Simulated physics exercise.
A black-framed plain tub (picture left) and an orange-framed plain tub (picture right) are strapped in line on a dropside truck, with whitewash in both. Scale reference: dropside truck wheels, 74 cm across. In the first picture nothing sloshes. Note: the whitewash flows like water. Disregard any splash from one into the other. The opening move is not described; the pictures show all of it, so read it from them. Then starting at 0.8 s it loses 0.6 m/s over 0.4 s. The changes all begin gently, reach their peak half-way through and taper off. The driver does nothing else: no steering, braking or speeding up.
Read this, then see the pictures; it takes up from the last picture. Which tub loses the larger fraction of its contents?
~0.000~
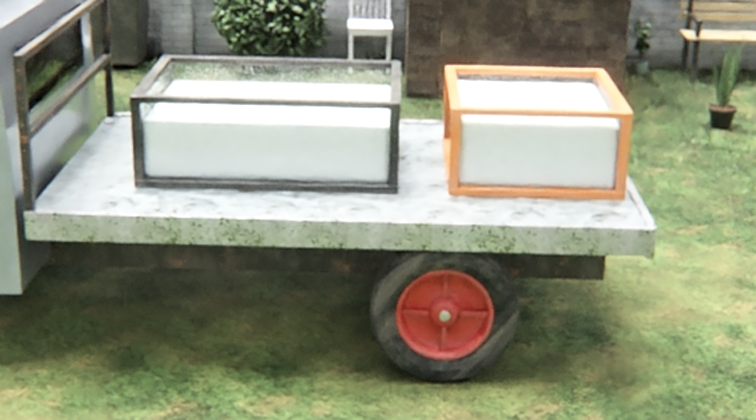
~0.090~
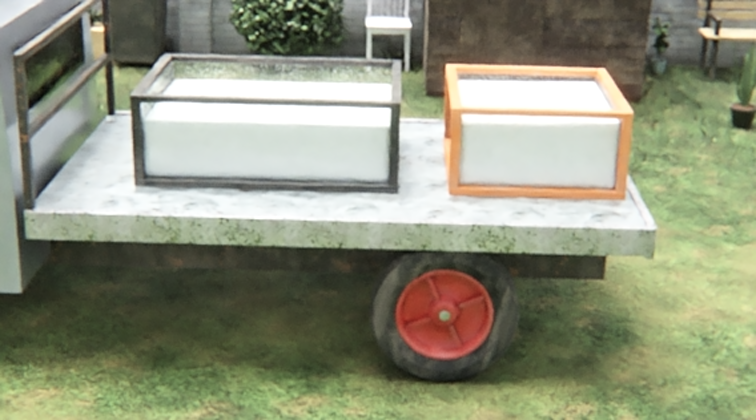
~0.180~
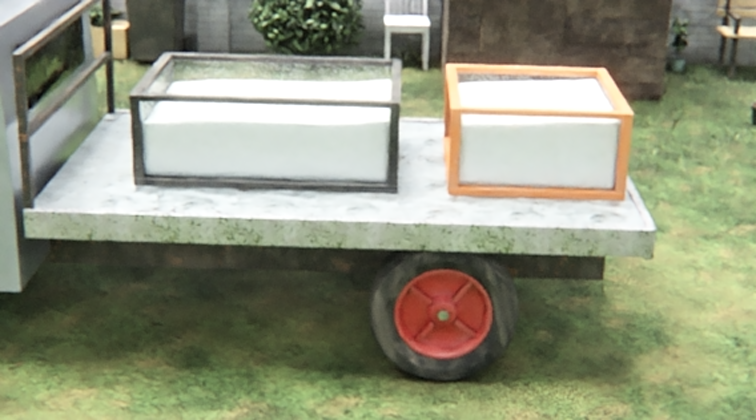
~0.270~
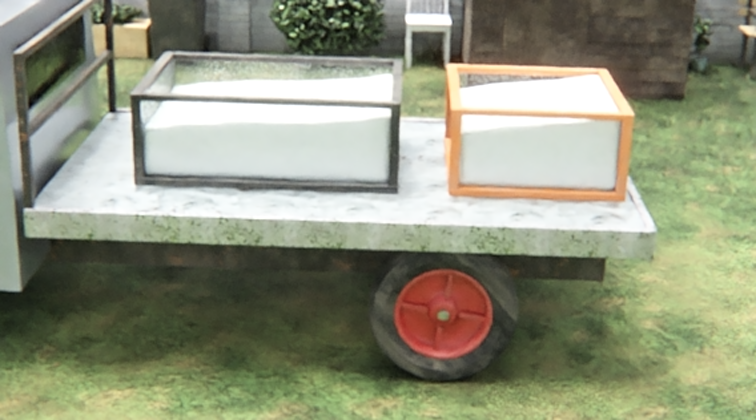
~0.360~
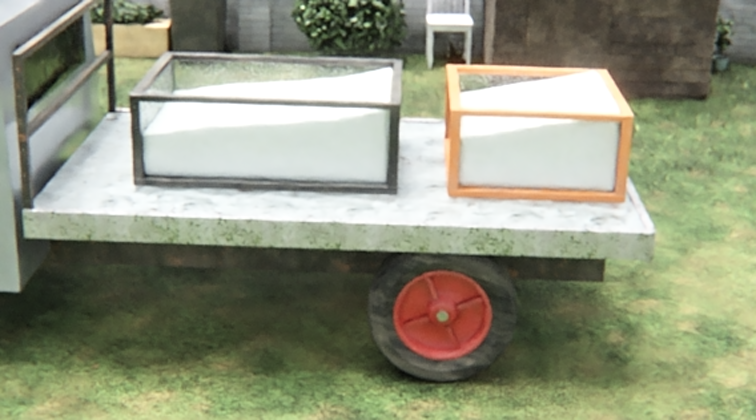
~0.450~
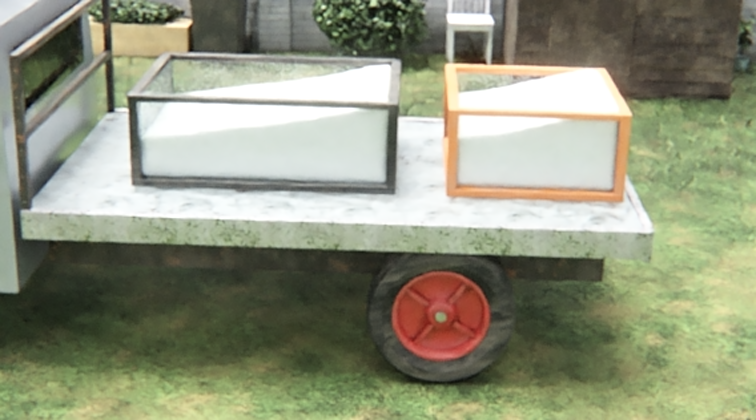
My guess is the one on the left.
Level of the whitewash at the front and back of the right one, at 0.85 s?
About 40 cm in front and 30 cm behind.
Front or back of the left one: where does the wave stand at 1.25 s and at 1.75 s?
The surface rises towards the forward end and then towards the forward end.
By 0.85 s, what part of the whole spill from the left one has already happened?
Around 0 percent of it.
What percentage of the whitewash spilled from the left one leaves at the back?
Close to 40 per cent goes that way.
After 0.85 s the left one has lost nothing (front 26 cm, back 34 cm); the right one has lost nothing (front 41 cm, back 31 cm).
After 1.25 s the left one has lost nothing (front 60 cm, back 16 cm); the right one has lost nothing (front 43 cm, back 22 cm).
After 1.75 s the left one has lost 3 per cent, over the front, a little elsewhere (front 33 cm, back 22 cm); the right one has lost 3 per cent, over the front (front 25 cm, back 46 cm).
After 4.18 s the left one has lost 8 per cent, over the front and the back, a little elsewhere; the right one has lost 5 per cent, mostly over the front, some over the back.
